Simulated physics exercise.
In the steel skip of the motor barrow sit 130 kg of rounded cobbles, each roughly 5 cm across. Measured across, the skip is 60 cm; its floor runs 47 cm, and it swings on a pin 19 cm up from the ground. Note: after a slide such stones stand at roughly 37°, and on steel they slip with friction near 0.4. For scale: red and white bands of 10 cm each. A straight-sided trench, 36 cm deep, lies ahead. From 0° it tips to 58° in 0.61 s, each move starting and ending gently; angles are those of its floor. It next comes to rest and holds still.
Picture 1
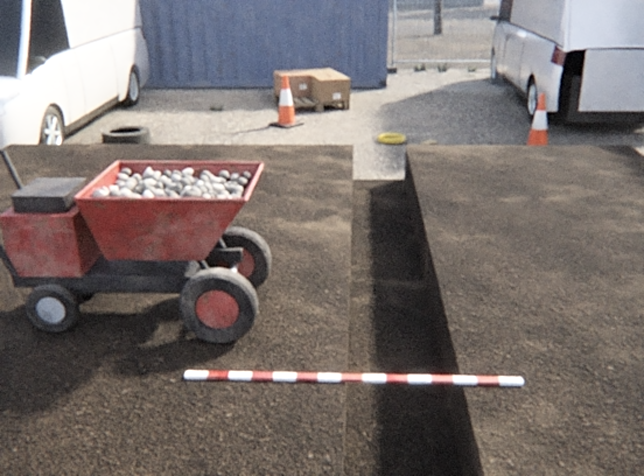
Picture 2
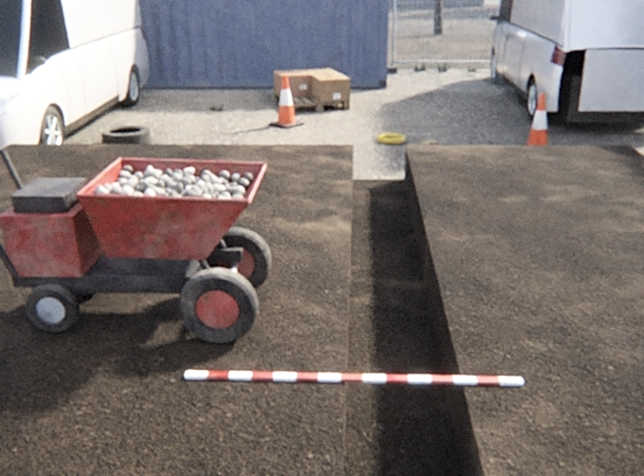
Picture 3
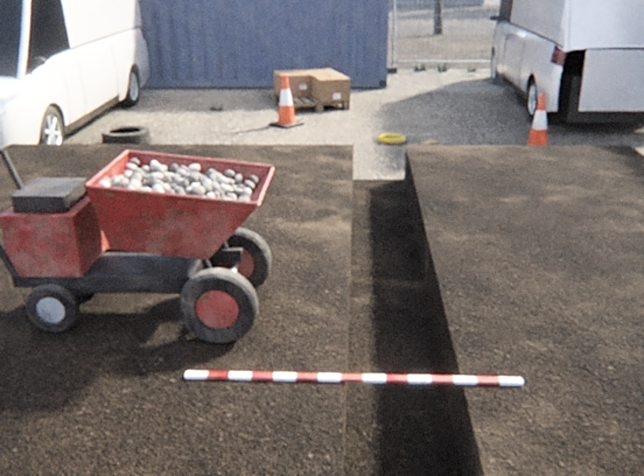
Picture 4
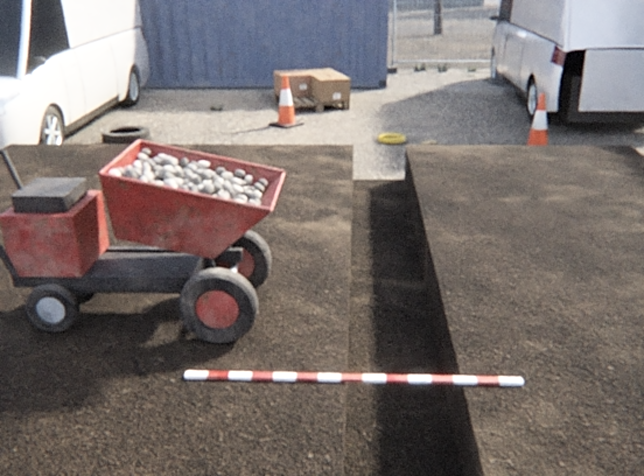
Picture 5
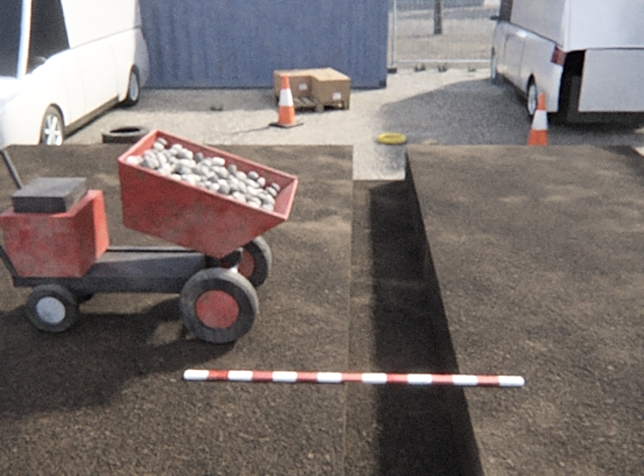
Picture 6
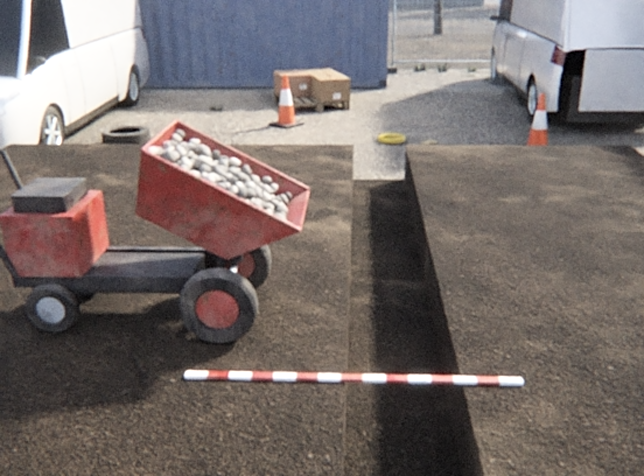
Red skip of a motor barrow loaded with rounded cobbles tilting steadily towards the right beside a straight-sided trench in dark ground.
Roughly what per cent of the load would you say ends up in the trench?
I'd say 61 per cent ends up in the trench.
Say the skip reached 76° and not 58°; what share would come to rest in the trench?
It would be close to 100 percent.
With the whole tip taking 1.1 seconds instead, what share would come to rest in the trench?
Roughly 55 per cent.
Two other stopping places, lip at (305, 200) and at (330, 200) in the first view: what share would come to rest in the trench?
It'd be around 40 per cent and after that around 25 per cent.
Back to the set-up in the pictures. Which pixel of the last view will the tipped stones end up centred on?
(401, 371).
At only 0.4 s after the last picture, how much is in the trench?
Around 10 per cent of it.
Then, 0.2 s after the last picture the floor is at 49°, 100 % in the skip; the foremost stones are at (310, 240).
Then, 0.4 s after the last picture the floor is at 58°, 91 % in the skip, 1 % short of the trench, 8 % in the trench; the foremost stones are at (391, 318).
Then, 0.8 s after the last picture the floor is at 58°, 57 % in the skip, 1 % short of the trench, 41 % in the trench, 1 % past the trench; the foremost stones are at (481, 312).
Then, 2.7 s after the last picture the floor is at 58°, 38 % in the skip, 61 % in the trench, 1 % past the trench; the foremost stones are at (582, 317).
